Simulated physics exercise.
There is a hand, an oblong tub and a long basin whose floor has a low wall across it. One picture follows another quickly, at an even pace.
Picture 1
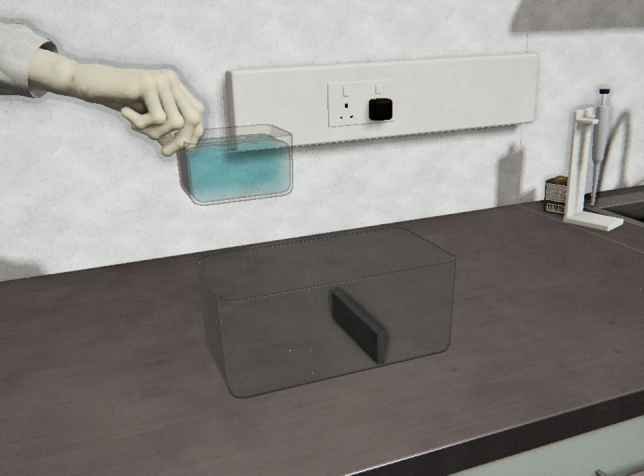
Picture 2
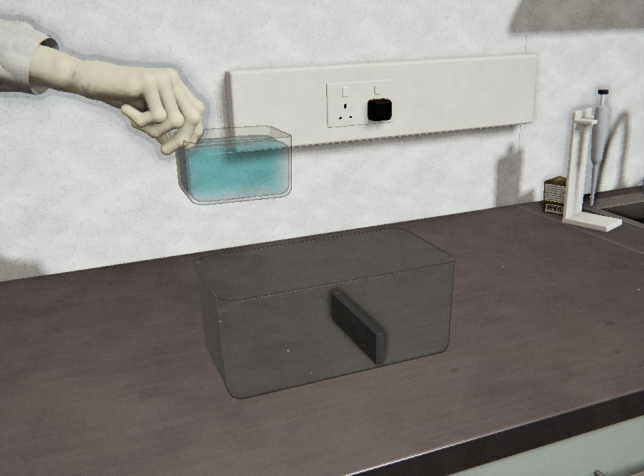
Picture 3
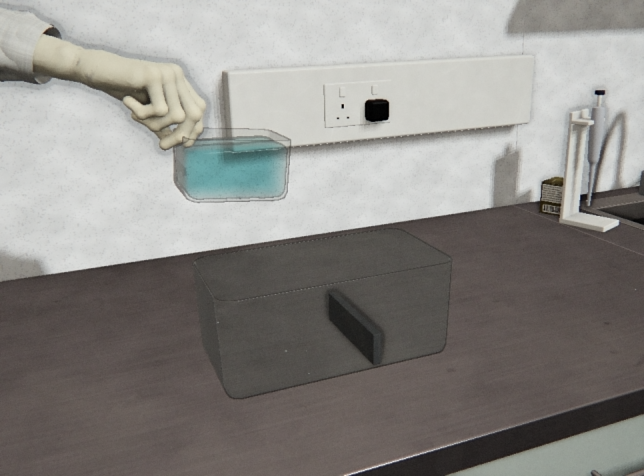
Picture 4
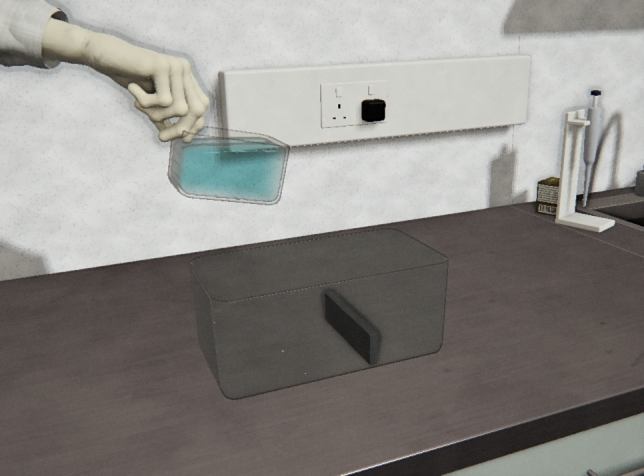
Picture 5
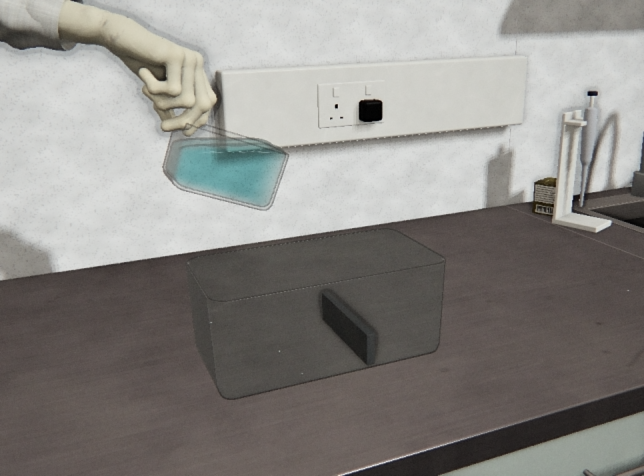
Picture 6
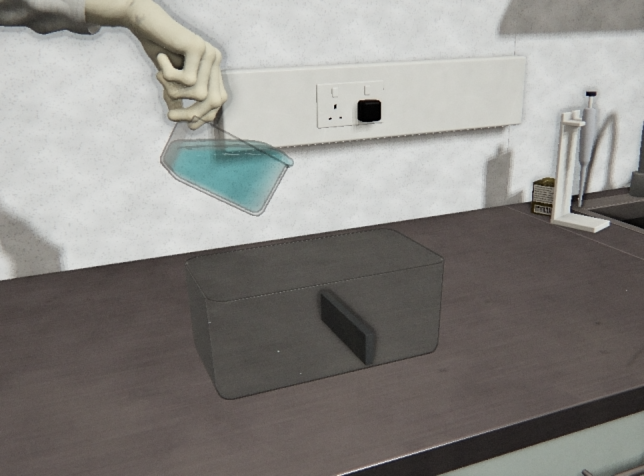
At the start, a pale hand holds a small clear tub of blue-green liquid level above a long, transparent grey basin with a low dark wall inside, on a dark countertop. The hand then tilts the tub gradually, its right side dipping lower as the liquid shifts toward that edge.
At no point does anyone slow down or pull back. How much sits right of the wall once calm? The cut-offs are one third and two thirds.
The share right of the wall ends up below a third.
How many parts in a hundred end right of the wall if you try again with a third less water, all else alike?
Near 5 in a hundred.
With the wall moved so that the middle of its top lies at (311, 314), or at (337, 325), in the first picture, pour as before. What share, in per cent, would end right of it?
Around 85 percent in try one and around 60 percent in try two.
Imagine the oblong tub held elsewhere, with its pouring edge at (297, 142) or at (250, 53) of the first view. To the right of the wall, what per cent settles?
40 %, then 5 %.
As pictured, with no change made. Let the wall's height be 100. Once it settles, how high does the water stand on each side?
Near 40 in a hundred to the left, 10 to the right.
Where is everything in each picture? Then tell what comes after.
In the first frame, tilt 0°; pouring edge (281, 131); surface from (182, 148) to (279, 138); the long basin's rim runs from (207, 280) to (429, 243); the wall's top is at (357, 312).
In the second frame, tilt 1°; pouring edge (281, 133); surface from (181, 147) to (278, 139).
In the third frame, tilt 6°; pouring edge (280, 137); surface from (180, 146) to (277, 140).
In the fourth frame, tilt 12°; pouring edge (279, 143); surface from (178, 146) to (276, 142).
In the fifth frame, tilt 21°; pouring edge (278, 151); surface from (175, 149) to (276, 145); 1 per cent is over the edge.
In the sixth frame, tilt 32°; pouring edge (277, 161); surface from (173, 146) to (272, 152); 5 per cent is over the edge.
A moment on, the tilt is 92° and 26 per cent is still to pour, 27 is left of the wall and 3 right of it.
Next, the tilt is 101° and 7 per cent is still to pour, 74 is left of the wall and 14 right of it.
Then the tilt is 101° and 1 per cent is still to pour, 79 is left of the wall and 14 right of it.
Later the tilt is 101° and 0 per cent is still to pour, 82 is left of the wall and 15 right of it.
Finally, 82 per cent lies left of the wall, 15 right of it and 3 outside.
